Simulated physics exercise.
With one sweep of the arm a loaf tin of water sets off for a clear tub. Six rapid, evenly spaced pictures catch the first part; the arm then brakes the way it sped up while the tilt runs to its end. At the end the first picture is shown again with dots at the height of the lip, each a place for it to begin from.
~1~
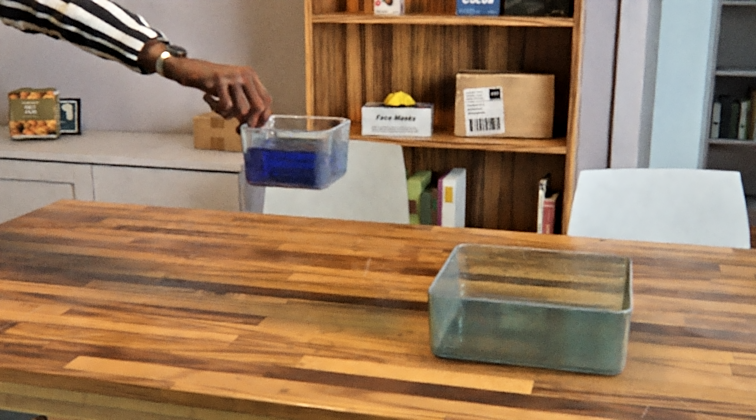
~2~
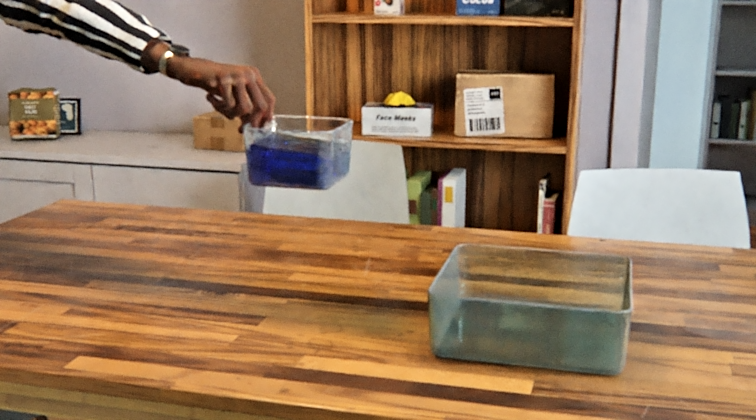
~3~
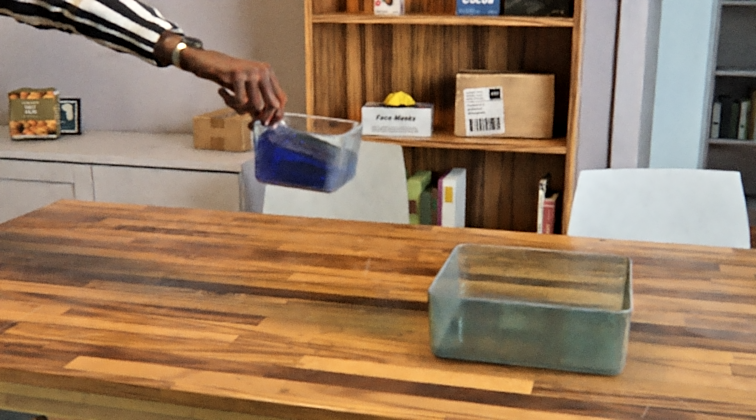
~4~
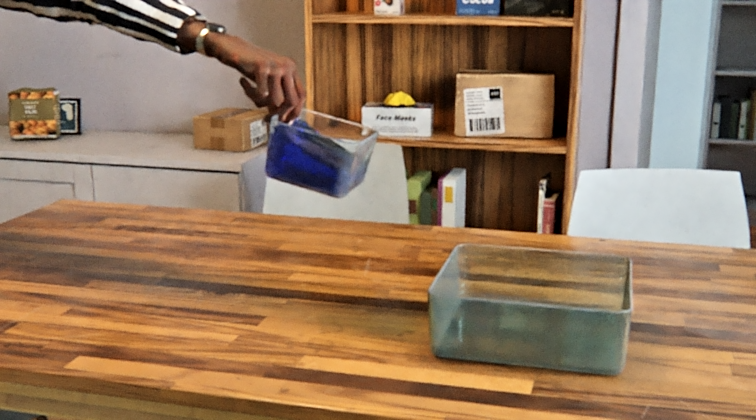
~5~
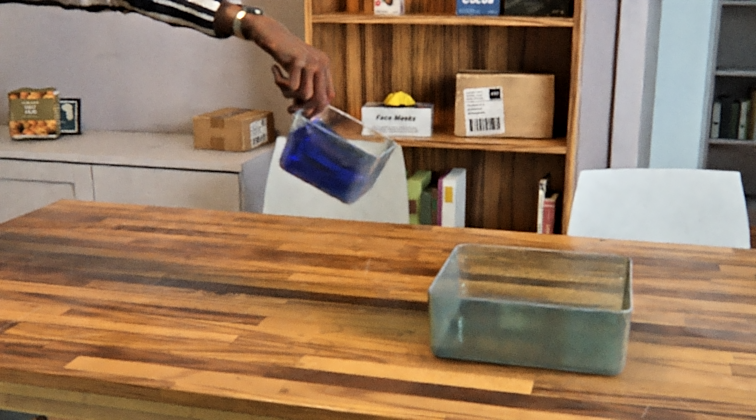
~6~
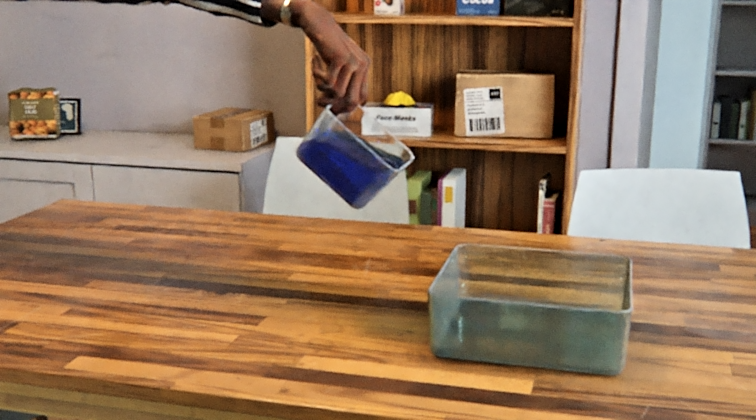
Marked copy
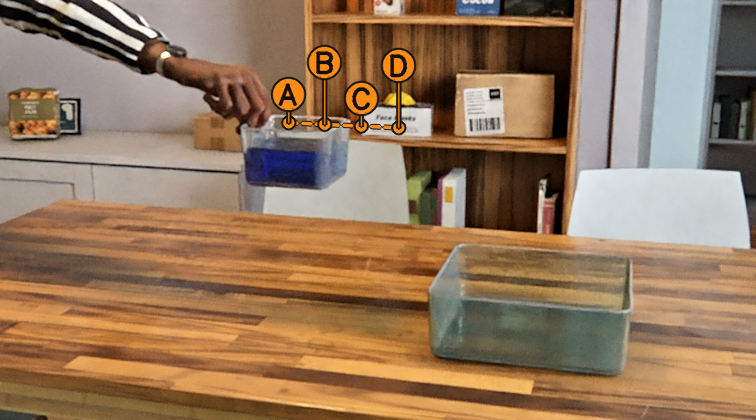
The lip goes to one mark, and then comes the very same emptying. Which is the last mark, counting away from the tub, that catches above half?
A will do.
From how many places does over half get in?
All four.
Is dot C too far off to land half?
No, not at all.
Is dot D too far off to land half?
No.
On the marked copy, A at (288, 122); B at (324, 124); C at (361, 126); D at (398, 127).
With A, about 66 % lands in the tub, 20 % falls short and 14 % goes beside or beyond.
With B, about 77 % lands in the tub, 3 % falls short and 20 % goes beside or beyond.
With C, about 75 % lands in the tub, 4 % falls short and 22 % goes beside or beyond.
With D, about 89 % lands in the tub, 5 % falls short and 6 % goes beside or beyond.
